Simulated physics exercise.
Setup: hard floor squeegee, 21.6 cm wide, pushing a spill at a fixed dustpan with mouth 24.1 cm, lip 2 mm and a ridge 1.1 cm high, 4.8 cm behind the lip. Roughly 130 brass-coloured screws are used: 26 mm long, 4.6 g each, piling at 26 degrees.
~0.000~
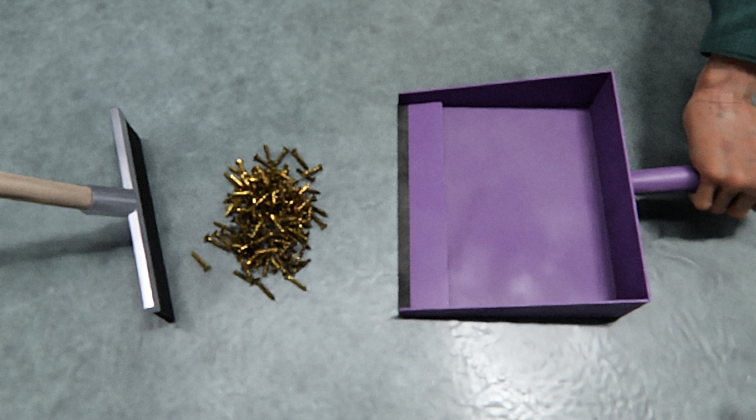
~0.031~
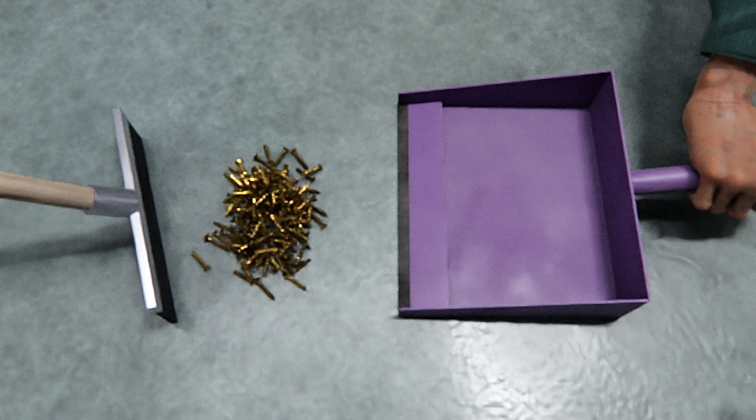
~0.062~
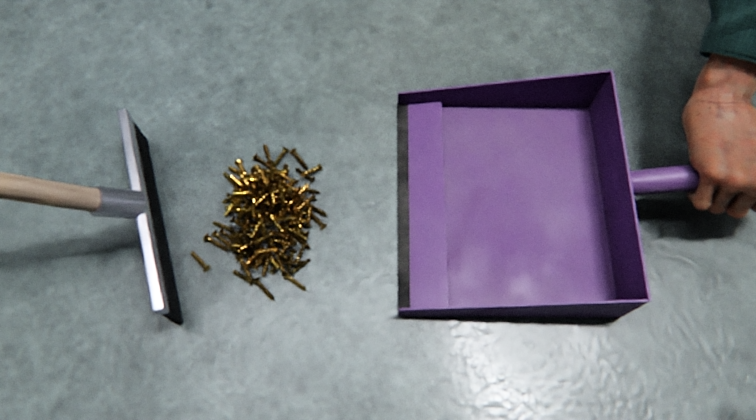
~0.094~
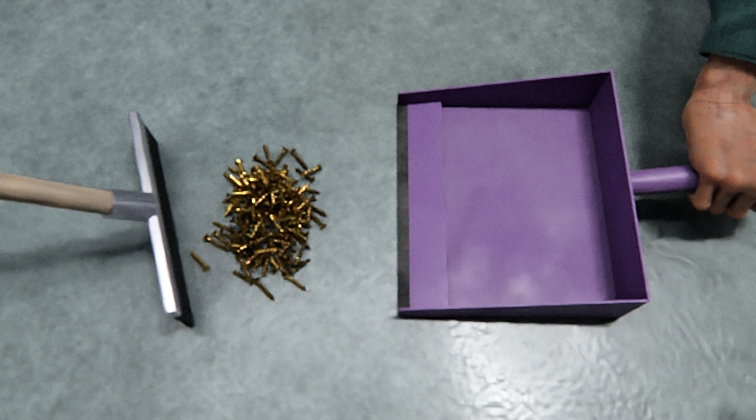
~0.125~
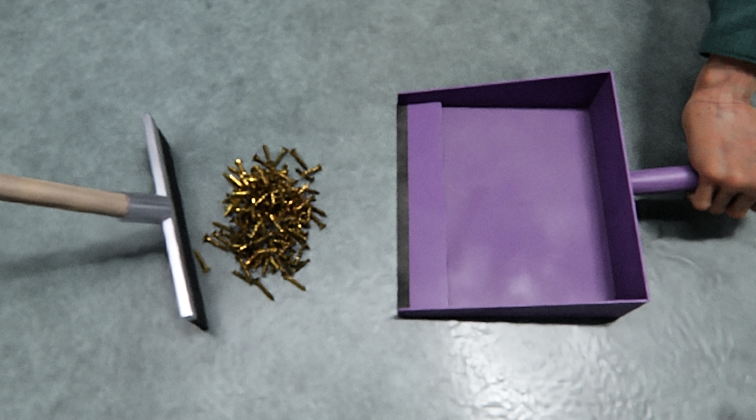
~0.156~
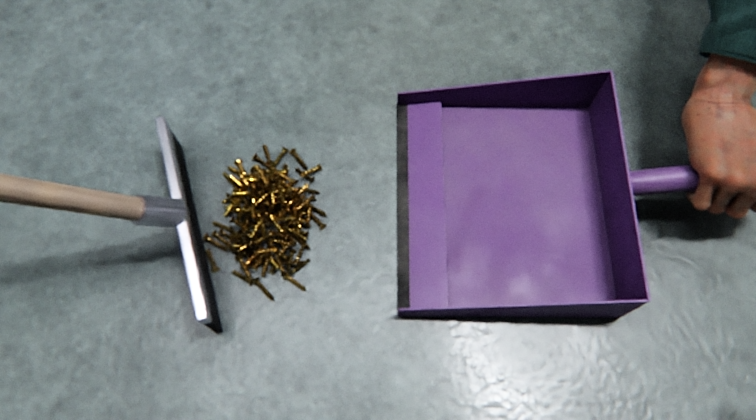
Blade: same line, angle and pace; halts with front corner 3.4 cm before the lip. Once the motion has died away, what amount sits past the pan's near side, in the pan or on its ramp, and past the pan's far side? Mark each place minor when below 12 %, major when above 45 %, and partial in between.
Near side - minor; pan - minor; far side - minor.
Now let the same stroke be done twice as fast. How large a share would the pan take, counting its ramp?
In that case close to 20 per cent.
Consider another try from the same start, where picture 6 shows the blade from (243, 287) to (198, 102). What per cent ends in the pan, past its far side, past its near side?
Pan: 25, far side: 0, near side: 0.
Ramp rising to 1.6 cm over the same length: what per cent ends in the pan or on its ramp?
Estimated share: Around 0 in a hundred.
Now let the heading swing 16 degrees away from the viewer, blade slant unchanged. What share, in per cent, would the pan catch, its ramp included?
Roughly 5 percent.
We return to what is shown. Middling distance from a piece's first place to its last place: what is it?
About 10 cm.
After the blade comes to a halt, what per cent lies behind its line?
Some 5 percent of it.
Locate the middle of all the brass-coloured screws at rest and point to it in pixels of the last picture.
My guess is close to (356, 207).
After 0.32 s, middle of the blade 13 cm from the lip; 0 % over the lip, far side 0 %, near side 0 %.
Then, at 0.42 s, middle of the blade 9 cm from the lip; 0 % over the lip, far side 0 %, near side 0 %.
After 0.66 s, middle of the blade 7 cm from the lip; 0 % over the lip, far side 0 %, near side 0 %.
In the end, at 1.1 s, near side 0 %, pan 0 %, far side 0 %, in front of the lip or behind the blade 100 %.
